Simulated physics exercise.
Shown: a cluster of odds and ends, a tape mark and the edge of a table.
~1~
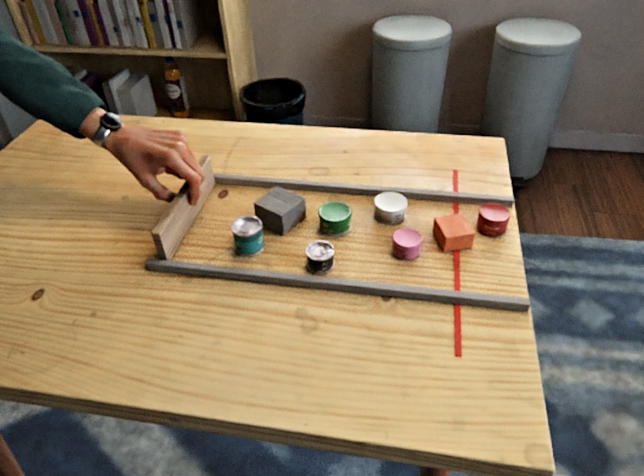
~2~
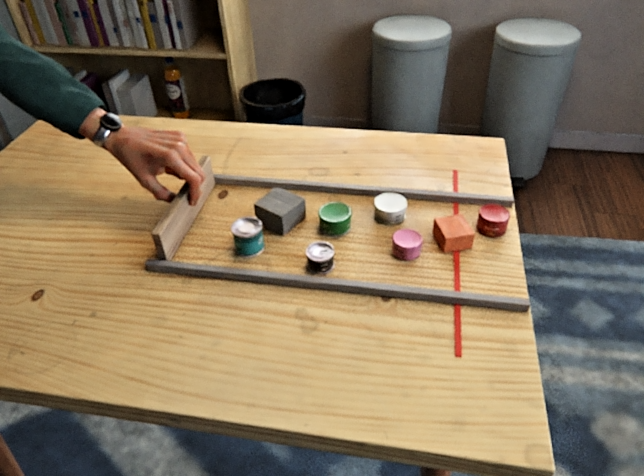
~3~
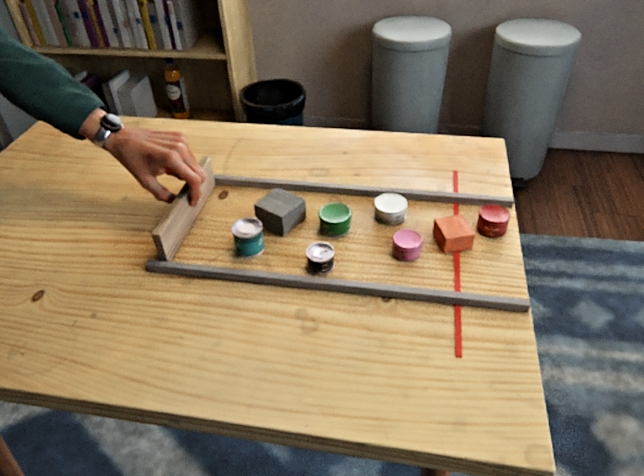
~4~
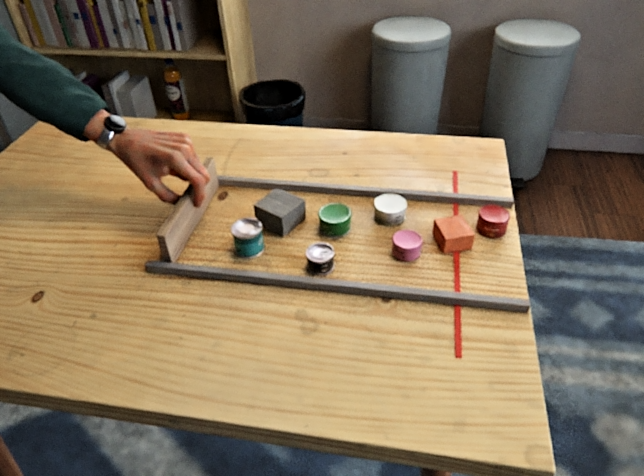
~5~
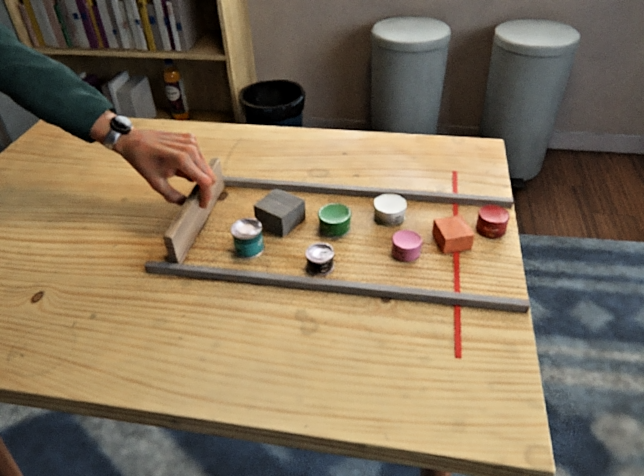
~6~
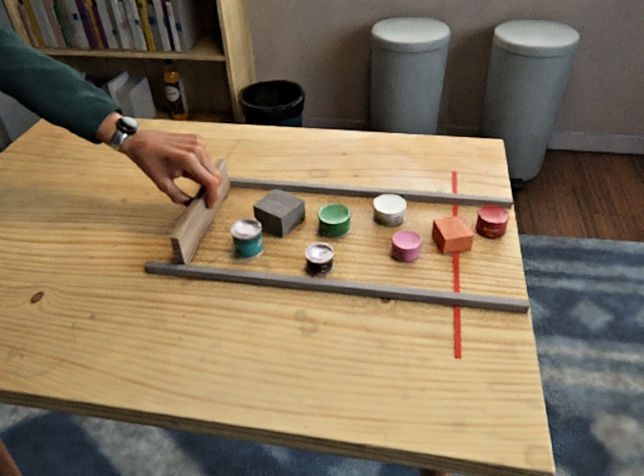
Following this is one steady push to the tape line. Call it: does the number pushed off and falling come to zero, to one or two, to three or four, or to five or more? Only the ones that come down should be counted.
It comes to one or two.
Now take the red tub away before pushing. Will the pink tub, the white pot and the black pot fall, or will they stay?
I'd say the pink tub stays up, the white pot stays up, and the black pot stays up.
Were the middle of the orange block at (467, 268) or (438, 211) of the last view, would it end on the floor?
Well, the first time it hangs in there and the second time it hangs in there.
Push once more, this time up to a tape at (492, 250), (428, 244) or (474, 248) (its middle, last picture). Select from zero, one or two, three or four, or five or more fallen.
Lab note - fallen per tape, in order: 5 or more / zero / three to four.
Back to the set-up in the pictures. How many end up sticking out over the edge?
I get 2.
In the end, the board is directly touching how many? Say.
Number: 3.
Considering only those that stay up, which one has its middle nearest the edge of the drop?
The green pot is foremost.
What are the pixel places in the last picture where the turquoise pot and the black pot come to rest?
Final spots - turquoise pot (474, 259), black pot (472, 283).
Early on, none off yet; red tub at rest near (492, 222); orange block at rest near (452, 234); pink tub at rest near (406, 246).
A while later, none off yet; red tub at rest near (492, 222); orange block at rest near (452, 234); pink tub moving near (410, 249).
Further along, none off yet; red tub at rest near (502, 221); orange block travelled about its own width near (498, 240); pink tub travelled about its own width near (448, 249).
Finally, the number that fall off is one or two; lost, orange block and red tub.
